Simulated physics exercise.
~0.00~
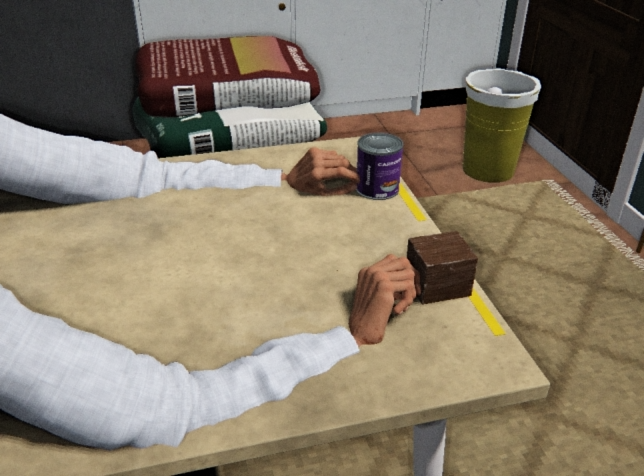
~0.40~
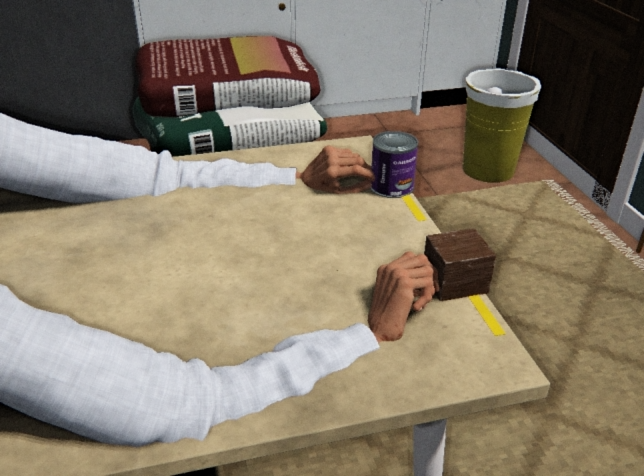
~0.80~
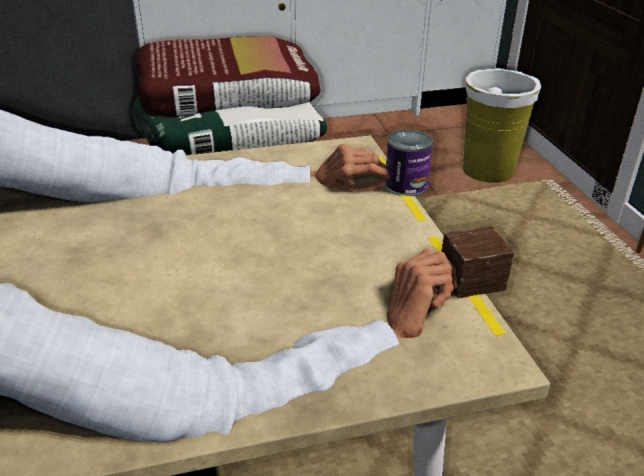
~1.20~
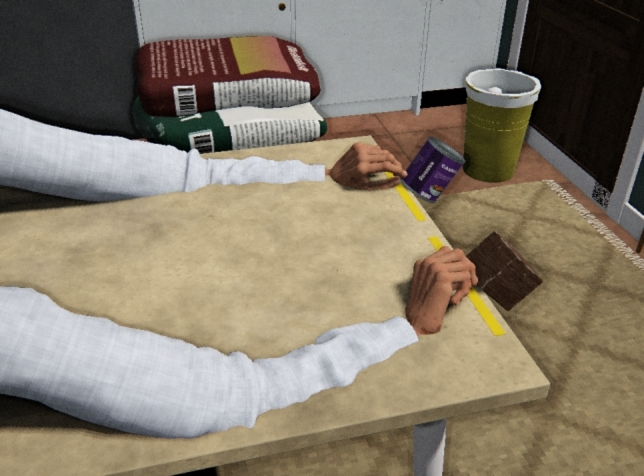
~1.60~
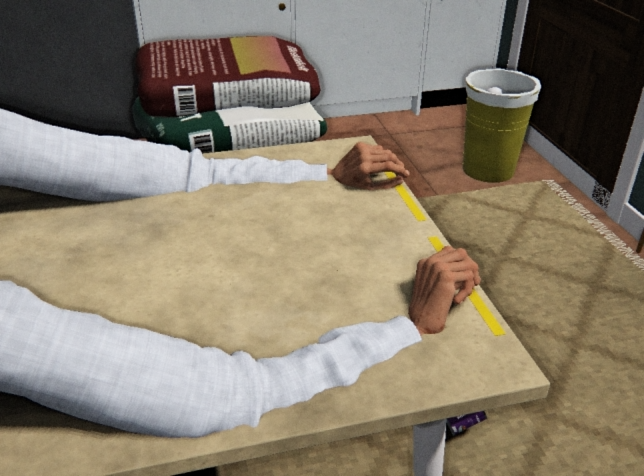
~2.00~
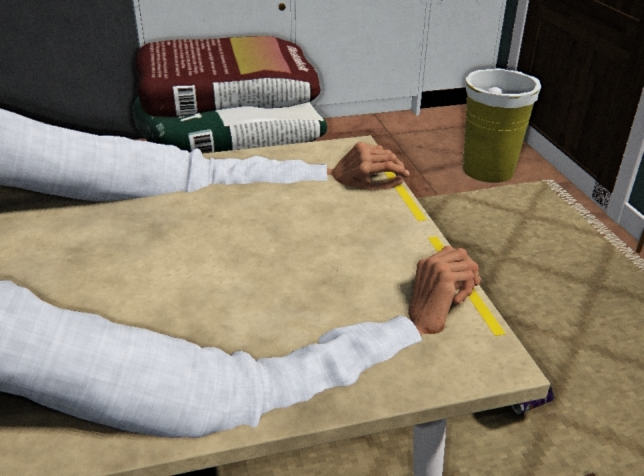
In the video, two hands in white sleeves push a purple can and a brown block rightward across a table toward yellow tape marks; both objects tip over the edge and fall to the floor, while the hands stop at the tape.
